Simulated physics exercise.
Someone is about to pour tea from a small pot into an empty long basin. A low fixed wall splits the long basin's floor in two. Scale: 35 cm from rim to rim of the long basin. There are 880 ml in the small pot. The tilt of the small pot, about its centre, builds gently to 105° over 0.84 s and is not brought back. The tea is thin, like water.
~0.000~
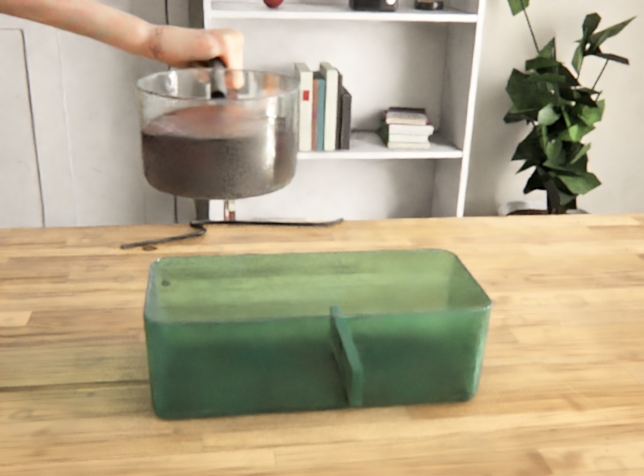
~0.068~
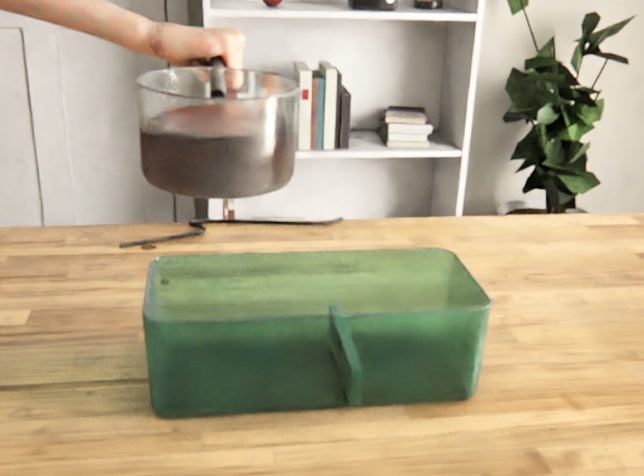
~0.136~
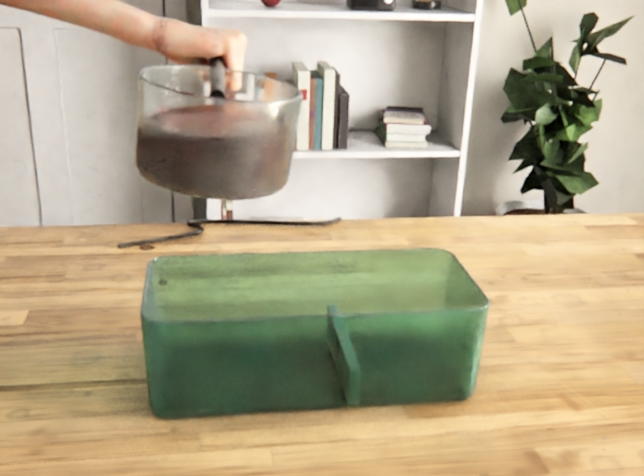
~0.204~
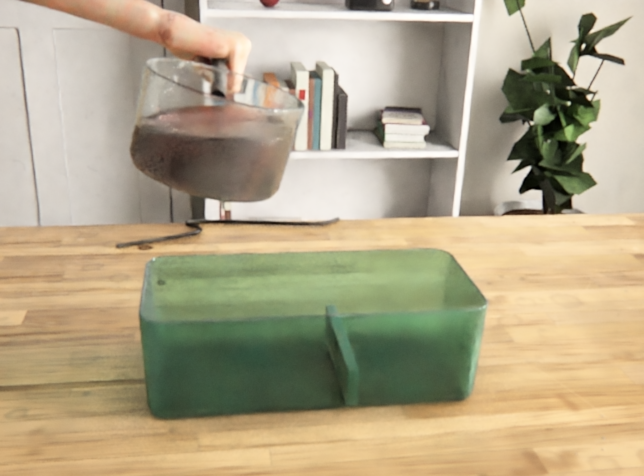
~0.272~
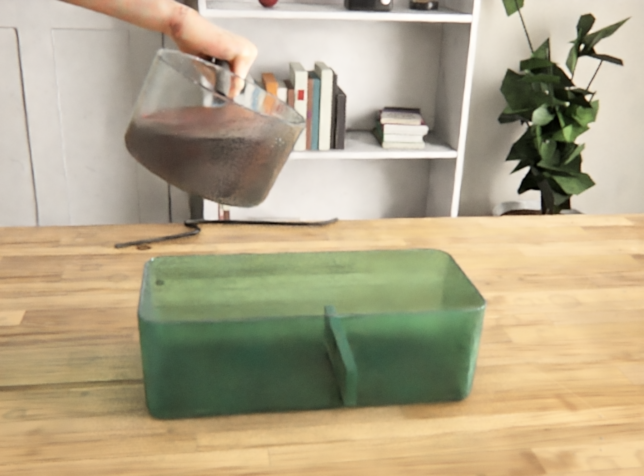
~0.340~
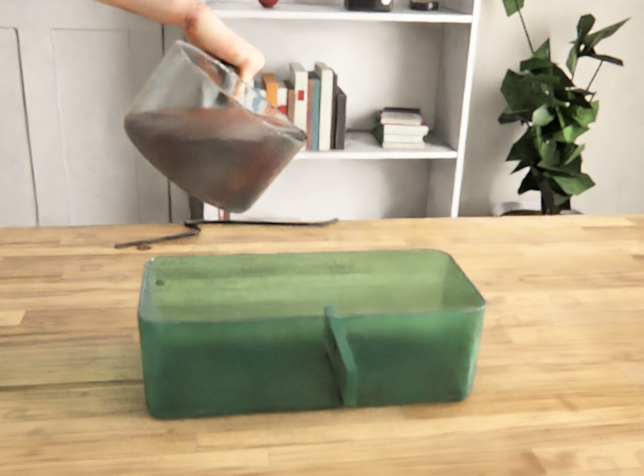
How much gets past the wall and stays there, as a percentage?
About 48 per cent.
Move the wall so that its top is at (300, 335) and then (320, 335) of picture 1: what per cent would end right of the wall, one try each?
First 90, then 80 per cent.
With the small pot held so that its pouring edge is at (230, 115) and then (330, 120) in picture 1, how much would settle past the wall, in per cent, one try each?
In turn about 10 and 70 per cent.
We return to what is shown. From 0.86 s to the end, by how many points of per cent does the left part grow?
Some 22 per cent.
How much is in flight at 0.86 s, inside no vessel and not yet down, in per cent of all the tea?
About 12 per cent.
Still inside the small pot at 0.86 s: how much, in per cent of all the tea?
Some 10 per cent.
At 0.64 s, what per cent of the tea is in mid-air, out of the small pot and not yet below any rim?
Near 40 in a hundred.
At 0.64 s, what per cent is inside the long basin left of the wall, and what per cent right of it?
Some 3 per cent left and 14 right.
Then, 0.64 s in, the tilt is 91° and 41 per cent is still to pour, 3 is left of the wall and 15 right of it.
Then, 0.86 s in, the tilt is 105° and 10 per cent is still to pour, 28 is left of the wall and 49 right of it.
Then, 1.09 s in, the tilt is 105° and 1 per cent is still to pour, 48 is left of the wall and 47 right of it.
Then, 1.34 s in, the tilt is 105° and 0 per cent is still to pour, 51 is left of the wall and 47 right of it.
Finally, 51 per cent lies left of the wall, 48 right of it and 1 outside.
